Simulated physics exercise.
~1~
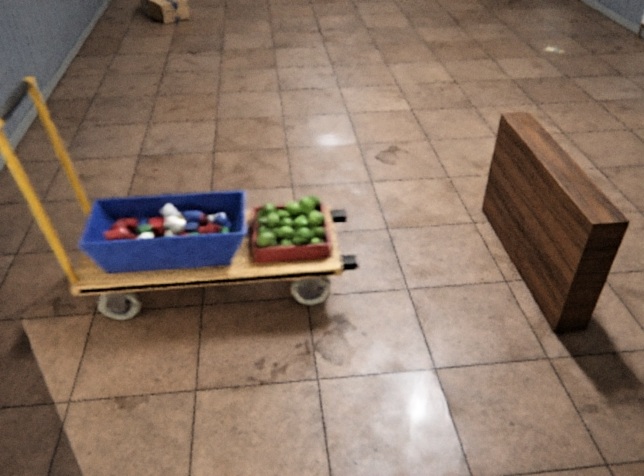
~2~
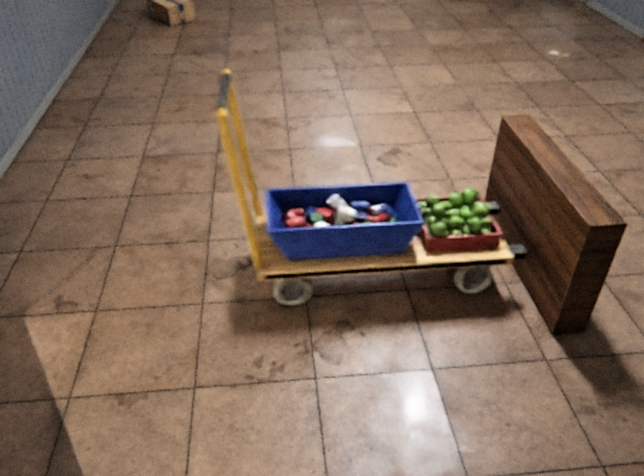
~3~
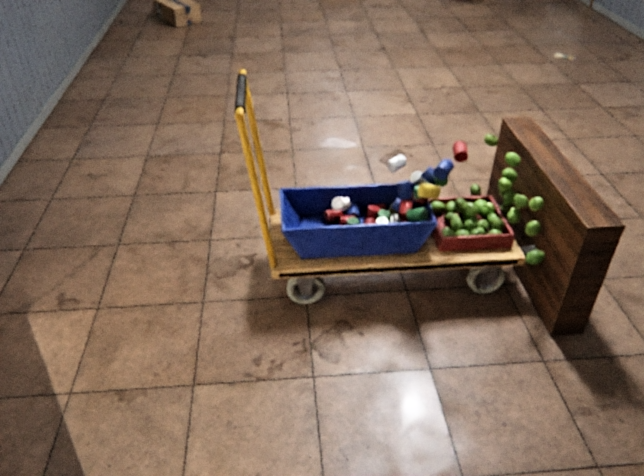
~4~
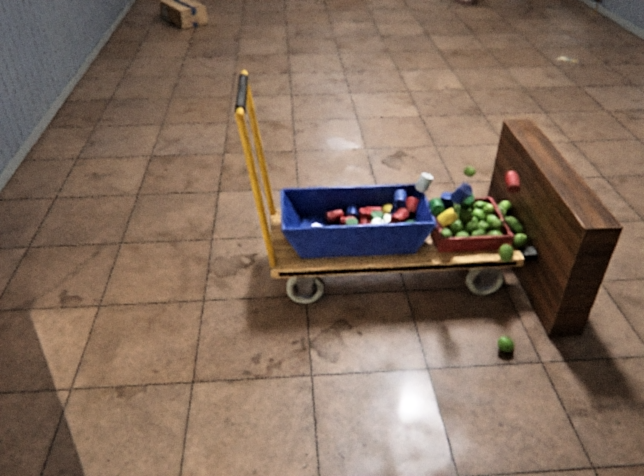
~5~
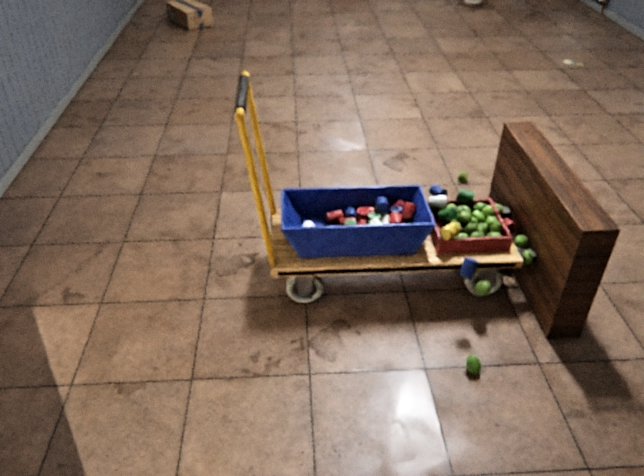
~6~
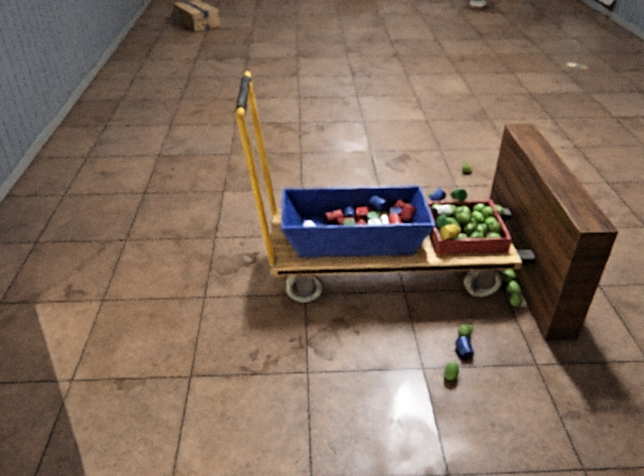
A yellow-handled cart carrying a blue basket of small colorful jars and a red basket of green pieces rolled right and stopped against a wooden wall, flinging pieces from both baskets; some landed on the floor while many stayed in the baskets.
